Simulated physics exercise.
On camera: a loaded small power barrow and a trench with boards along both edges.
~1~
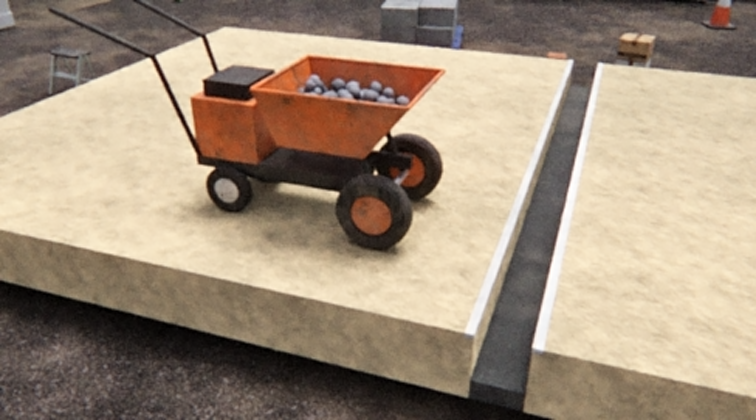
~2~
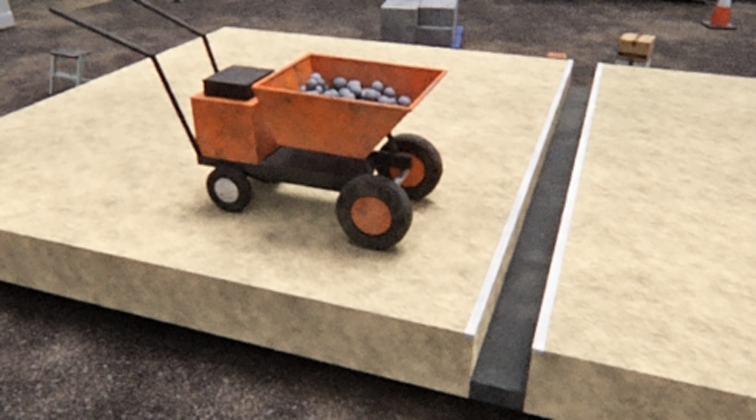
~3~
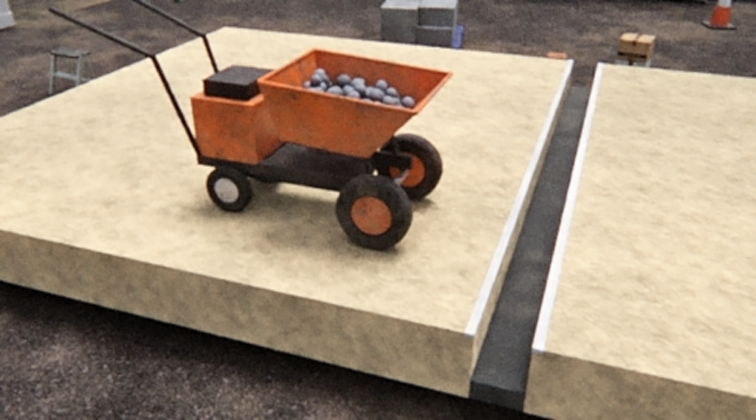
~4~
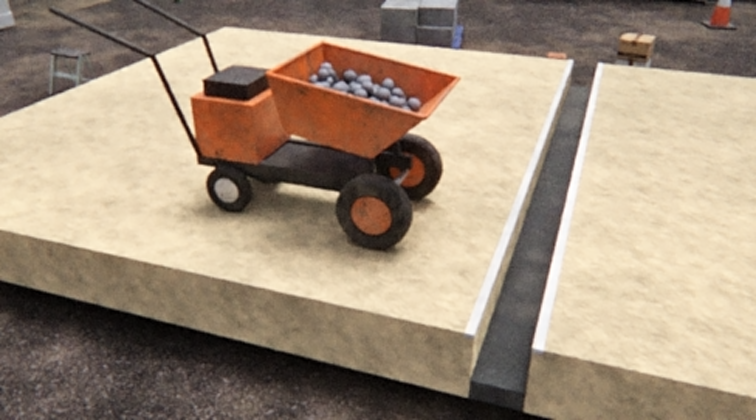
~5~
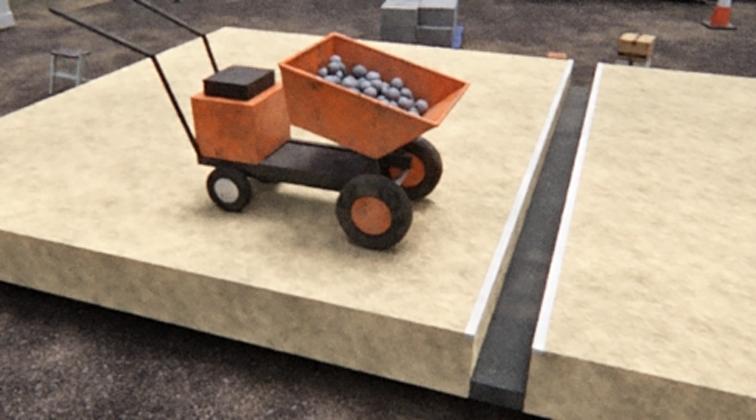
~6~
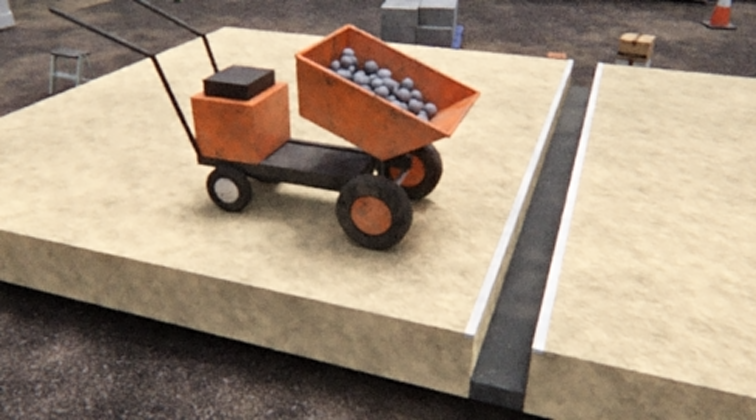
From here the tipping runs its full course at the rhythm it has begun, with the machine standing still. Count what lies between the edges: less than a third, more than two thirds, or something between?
Between the edges lies over two thirds of the load.
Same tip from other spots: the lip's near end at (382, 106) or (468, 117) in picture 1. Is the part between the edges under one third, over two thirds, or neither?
At the first place over two thirds, at the second under a third.
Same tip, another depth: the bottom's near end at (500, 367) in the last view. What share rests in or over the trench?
Roughly 80 in a hundred.
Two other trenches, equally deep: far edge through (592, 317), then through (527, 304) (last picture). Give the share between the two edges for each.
About 100 and 60 per cent.
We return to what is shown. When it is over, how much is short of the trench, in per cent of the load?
About 0 per cent.
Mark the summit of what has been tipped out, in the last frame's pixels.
Near (639, 260).
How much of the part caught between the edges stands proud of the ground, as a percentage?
About 0 per cent.
Shortly afterwards, skip tipped steeply; the whole lot in the skip.
Next, skip tipped right over; the bulk in the skip; near a quarter in or heaped over the trench; only a few beyond it; only a few falling.
Some moments later, skip tipped right over; only a few in the skip; all but a few in or heaped over the trench; a little beyond it.
In the end, skip tipped right over; all but a few in or heaped over the trench; a little beyond it.
